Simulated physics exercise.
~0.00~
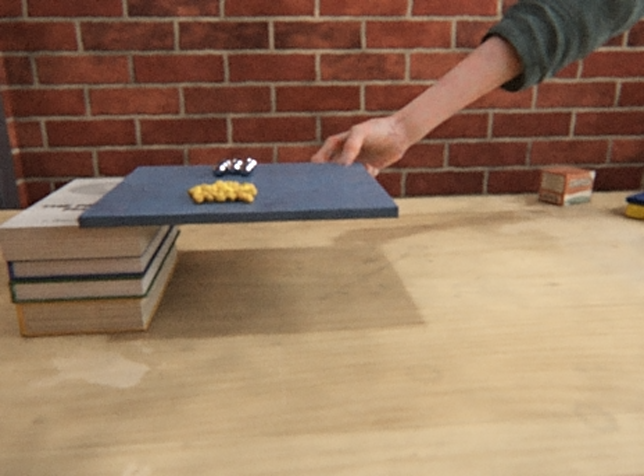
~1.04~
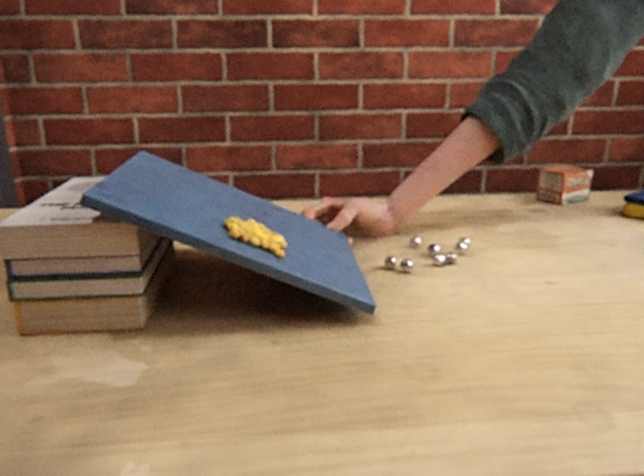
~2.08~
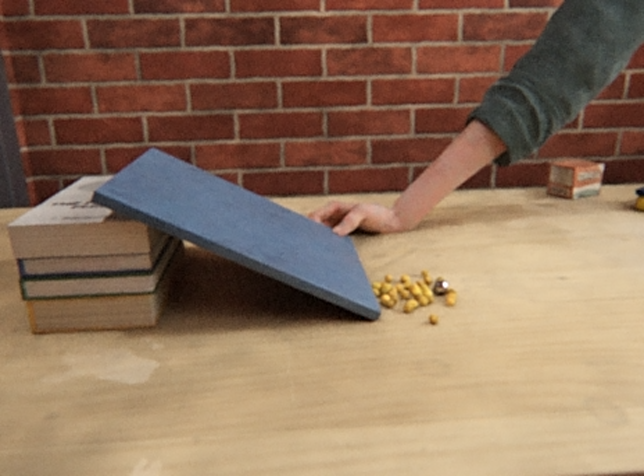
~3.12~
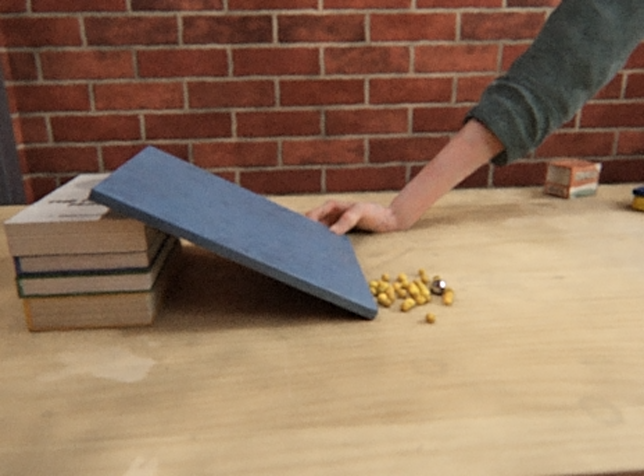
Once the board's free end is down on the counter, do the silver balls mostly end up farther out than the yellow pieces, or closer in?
The silver balls mostly end up farther out, rolling away until only one is seen near the board. The yellow pieces come to rest close to its lower edge.
